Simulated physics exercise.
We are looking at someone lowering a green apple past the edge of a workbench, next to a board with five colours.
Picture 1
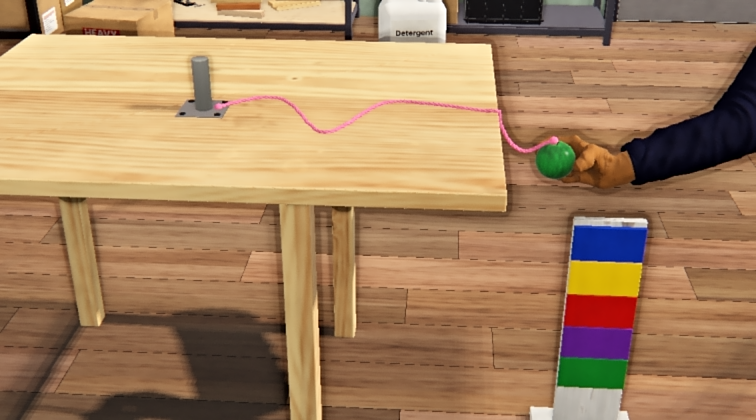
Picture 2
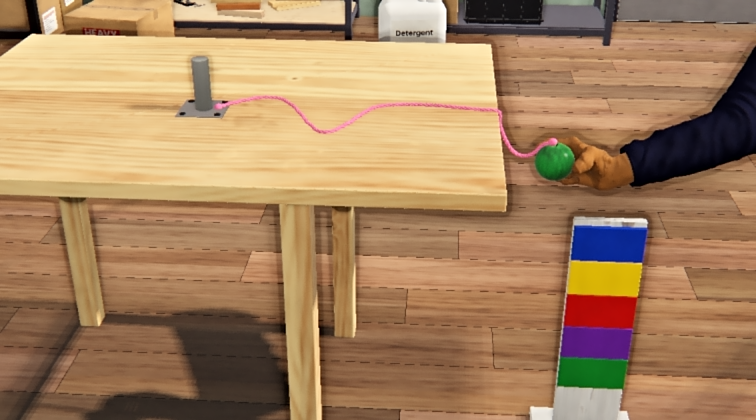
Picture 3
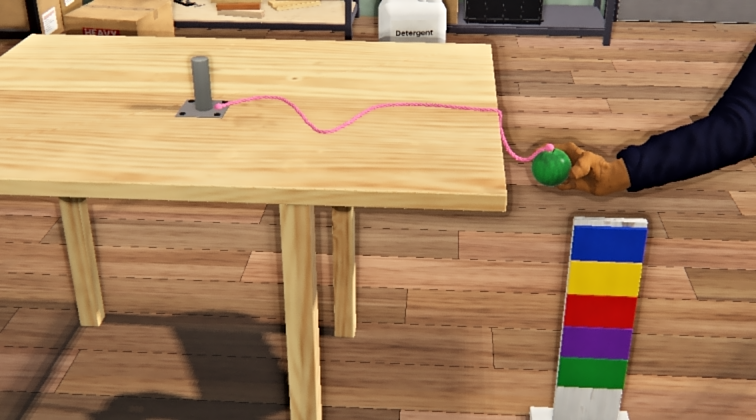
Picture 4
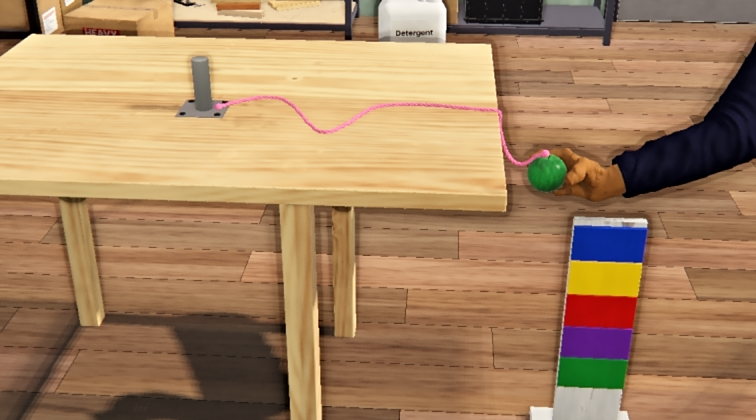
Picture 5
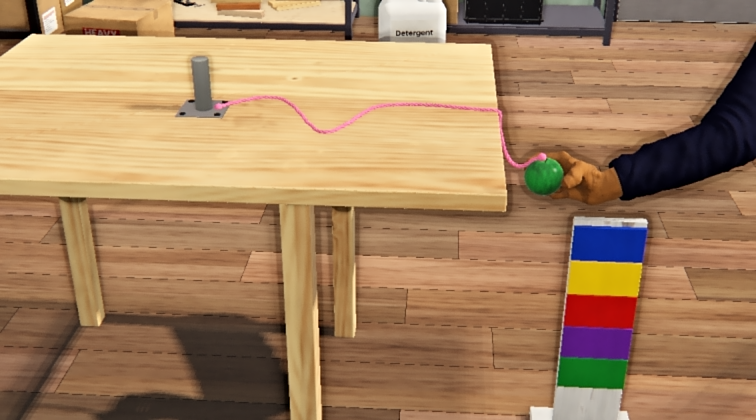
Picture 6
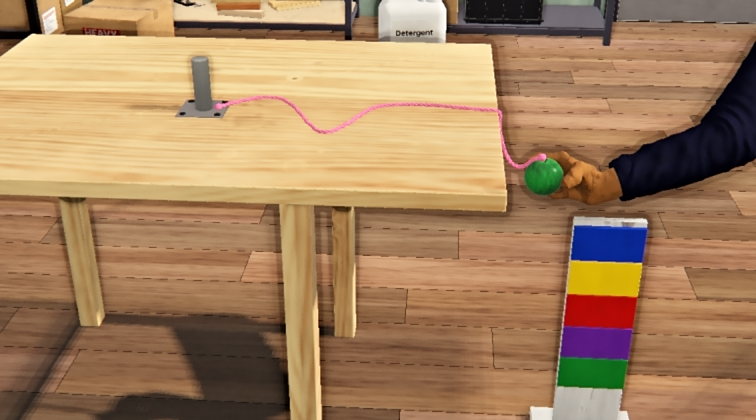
A gloved hand at the right lowers a small green ball slightly down and to the left beside a wooden table, in a plank-floored workshop seen from a fixed, slightly raised view. A wavy pink cord runs from the ball across the tabletop to a grey metal post, above a board striped blue, yellow, red, purple and green. The cord's hanging end shifts with the ball, then both stay nearly still.
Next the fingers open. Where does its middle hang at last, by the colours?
Its centre hangs level with the red band.
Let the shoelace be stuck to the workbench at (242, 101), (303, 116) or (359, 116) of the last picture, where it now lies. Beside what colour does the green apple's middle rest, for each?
It would be red; yellow; blue.
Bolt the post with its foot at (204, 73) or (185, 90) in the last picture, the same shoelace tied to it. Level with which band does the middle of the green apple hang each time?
In that order: Yellow; yellow.
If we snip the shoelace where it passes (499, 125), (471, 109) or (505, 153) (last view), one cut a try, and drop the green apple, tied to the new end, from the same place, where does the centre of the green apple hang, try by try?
The places are (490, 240), (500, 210) and (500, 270).
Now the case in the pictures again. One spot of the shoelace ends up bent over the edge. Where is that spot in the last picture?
At (394, 105), roughly.
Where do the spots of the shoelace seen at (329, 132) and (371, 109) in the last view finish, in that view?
About (399, 112), and the other about (473, 113).
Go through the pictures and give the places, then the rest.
In the first frame, green apple (555, 160); blue (609, 246); yellow (605, 280); red (600, 312); purple (596, 344); green (592, 374).
In the second frame, green apple (555, 162); shoelace through (253, 99) (303, 116) (351, 122) (413, 105) (497, 115).
In the third frame, green apple (551, 167).
In the fourth frame, green apple (547, 173); shoelace through (253, 99) (303, 116) (351, 122) (413, 105) (497, 115).
In the fifth frame, green apple (544, 176).
In the sixth frame, green apple (544, 177); shoelace through (253, 99) (303, 116) (351, 122) (413, 105) (497, 115).
A little later, apple near (479, 282); level with yellow.
Next, apple near (476, 299); level with red.
When it is over, apple near (493, 302); level with red. Its middle rests at the red band.
